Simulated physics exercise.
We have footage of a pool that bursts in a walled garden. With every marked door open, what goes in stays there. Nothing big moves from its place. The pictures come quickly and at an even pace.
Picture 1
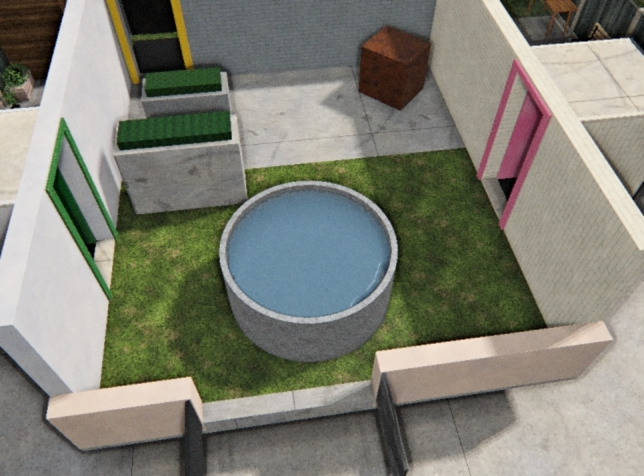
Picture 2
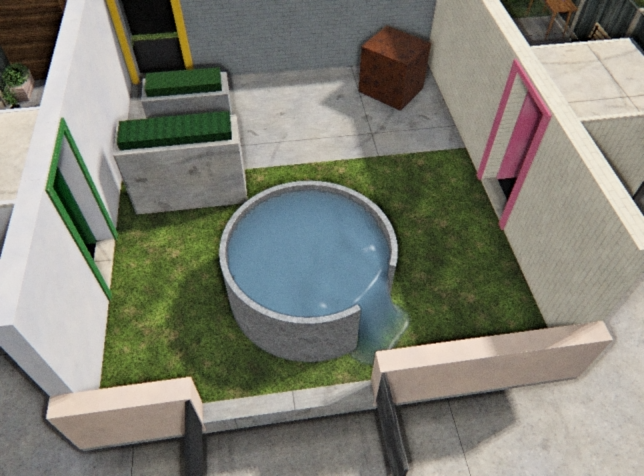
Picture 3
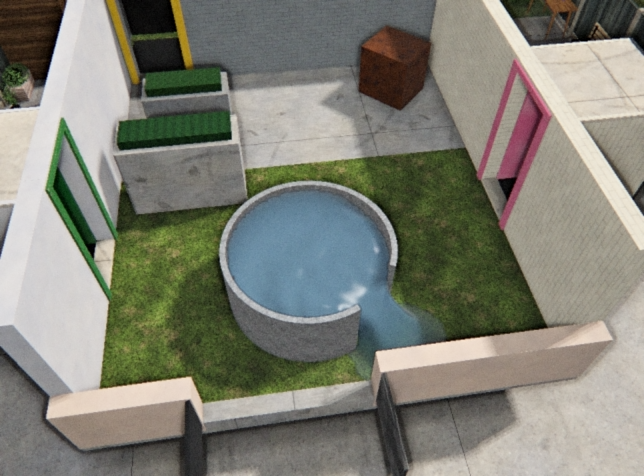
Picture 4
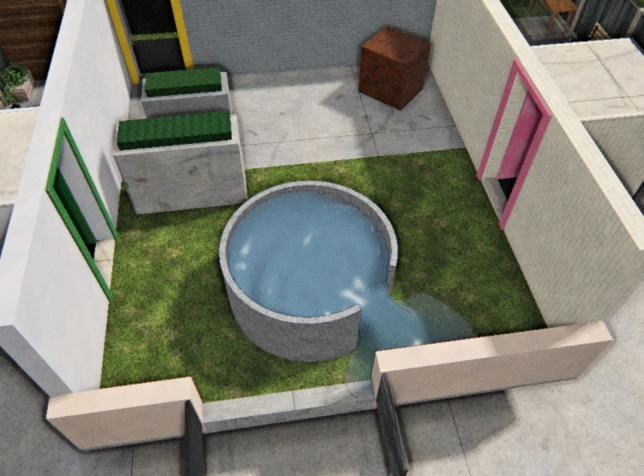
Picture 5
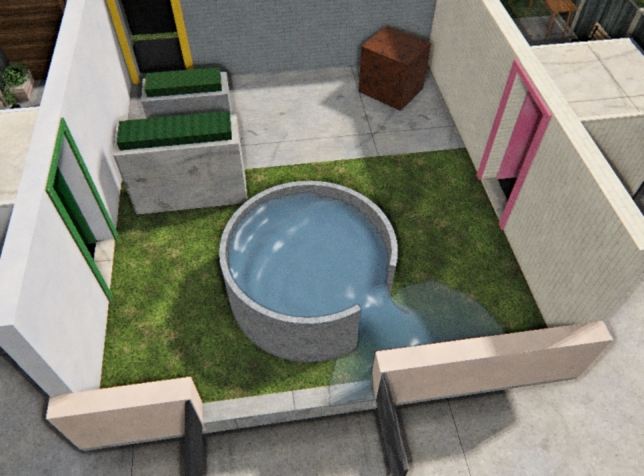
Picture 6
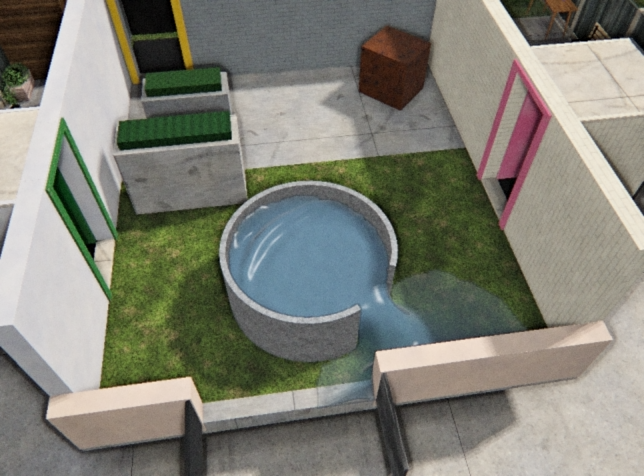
The clip shows a round tank of still water in a walled garden; a gap opens in its front right side, and water pours out, spreading across the grass toward the low front wall and the right side.
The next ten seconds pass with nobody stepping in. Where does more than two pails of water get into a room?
In the end the yellow door will be overrun, the pink door will be overrun, the green door will keep it to two buckets.
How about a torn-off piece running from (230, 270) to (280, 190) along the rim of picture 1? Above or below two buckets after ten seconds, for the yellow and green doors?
Yellow door passes that mark; green door is over.
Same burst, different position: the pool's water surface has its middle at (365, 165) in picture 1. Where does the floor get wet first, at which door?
Answer: The one in pink.
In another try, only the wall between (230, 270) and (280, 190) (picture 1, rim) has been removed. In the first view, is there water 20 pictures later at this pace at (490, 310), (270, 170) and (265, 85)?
Sequence of results: Missed by the flood, reached by the flood, reached by the flood.
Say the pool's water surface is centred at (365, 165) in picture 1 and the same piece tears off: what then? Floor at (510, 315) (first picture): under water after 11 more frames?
Soaked.
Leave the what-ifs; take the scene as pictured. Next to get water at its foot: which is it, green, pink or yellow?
Result: The door marked pink.
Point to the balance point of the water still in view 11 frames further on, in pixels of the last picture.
I would point to (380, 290).
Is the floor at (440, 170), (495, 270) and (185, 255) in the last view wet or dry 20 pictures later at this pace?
First spot soaked, second soaked, third not wet.
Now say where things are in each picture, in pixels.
Still water in the round tank at (309, 249), in the first picture.
The front is at (403, 316), out from the gap at (374, 316), in the second picture.
Water pours out at (374, 316) and has run to (438, 338), in the third picture.
The front is at a hidden place, out from the gap at (374, 317), in the fourth picture.
The front is at a hidden place, out from the gap at (374, 316), in the fifth picture.
Water pours out at (374, 316) and has run to a hidden place, in the sixth picture.
A moment on, water covers 15 % of the floor; the yellow door not reached, the pink door not reached, the green door not reached.
Next, water covers 25 % of the floor; the yellow door not reached, the pink door under two buckets in, the green door not reached.
Then, water covers 50 % of the floor; the yellow door not reached, the pink door over two buckets in, the green door not reached.
Later, water covers 80 % of the floor; the yellow door wet at the sill, nothing in, the pink door over two buckets in, the green door not reached.
In the end, water covers 100 % of the floor; the yellow door over two buckets in, the pink door far over two buckets in, the green door wet at the sill, nothing in.
